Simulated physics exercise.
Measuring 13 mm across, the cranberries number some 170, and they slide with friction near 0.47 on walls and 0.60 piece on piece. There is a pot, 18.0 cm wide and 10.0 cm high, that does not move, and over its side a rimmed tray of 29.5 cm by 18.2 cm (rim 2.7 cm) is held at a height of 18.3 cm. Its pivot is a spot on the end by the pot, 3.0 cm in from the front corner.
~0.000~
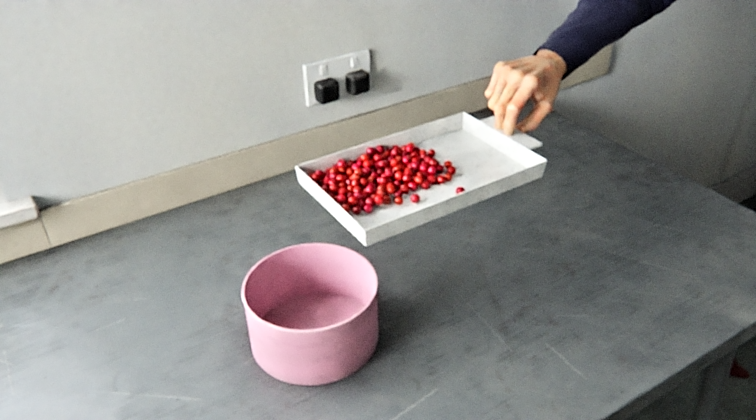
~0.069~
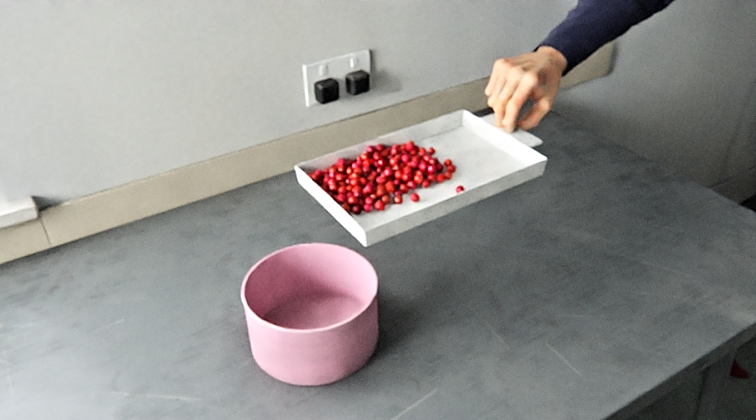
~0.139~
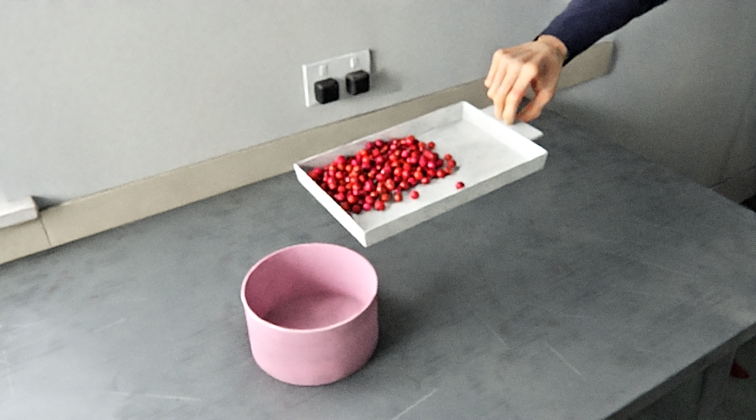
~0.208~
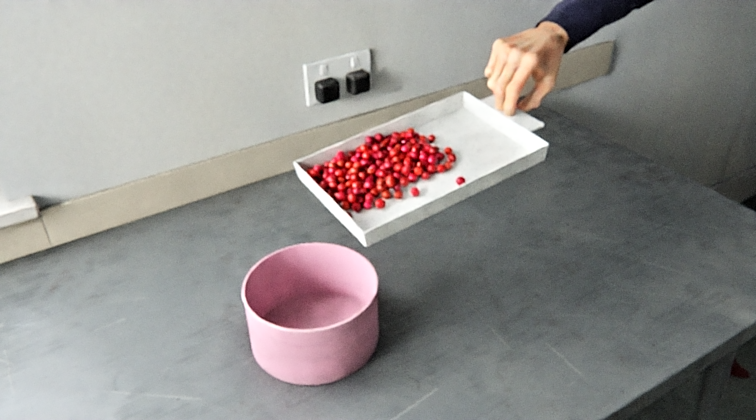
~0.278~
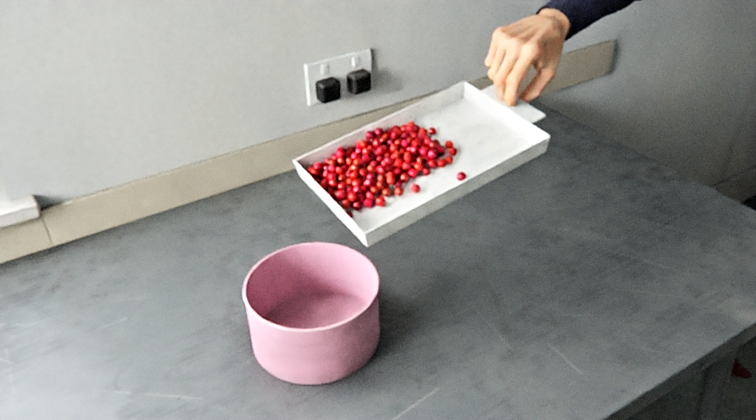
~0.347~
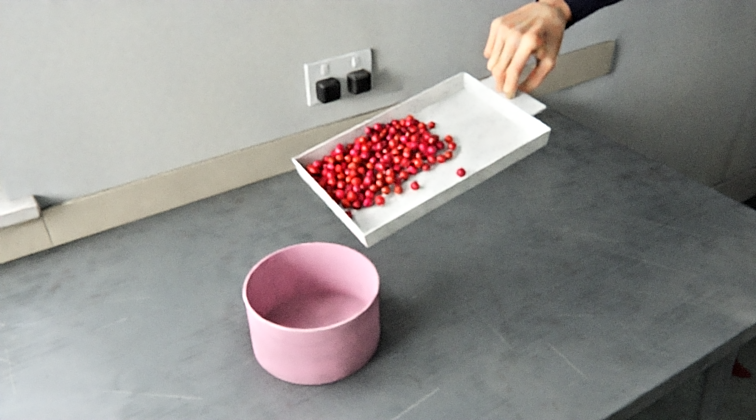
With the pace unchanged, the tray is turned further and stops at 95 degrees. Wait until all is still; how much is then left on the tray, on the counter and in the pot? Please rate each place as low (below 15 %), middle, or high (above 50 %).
Left on the tray: Low, counter: Middle, pot: High.
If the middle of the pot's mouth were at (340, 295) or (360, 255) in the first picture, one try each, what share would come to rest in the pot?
In order, about 95 and about 0 per cent.
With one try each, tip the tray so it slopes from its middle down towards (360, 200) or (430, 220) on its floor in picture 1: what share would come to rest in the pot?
Approximately 80 percent, then 10 percent.
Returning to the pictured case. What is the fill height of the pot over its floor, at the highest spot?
3.0 cm.
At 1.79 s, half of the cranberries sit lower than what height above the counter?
Roughly 26 centimetres, give or take.
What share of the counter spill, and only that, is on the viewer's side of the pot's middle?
100 %.
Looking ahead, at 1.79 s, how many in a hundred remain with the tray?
Some 90 per cent of the load.
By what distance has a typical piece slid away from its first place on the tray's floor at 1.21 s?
By then it sits near 3 cm from where it began.
After 1.21 s, tilt 51 degrees; the tray holds 100 %, the pot 0 %.
After 1.79 s, tilt 76 degrees; the tray holds 90 %, the pot 5 %.
Then, at 2.42 s, tilt 95 degrees; the tray holds 20 %, the pot 50 %.
In the end, at 3.3 s, tray 5 %, counter 30 %, pot 65 %.
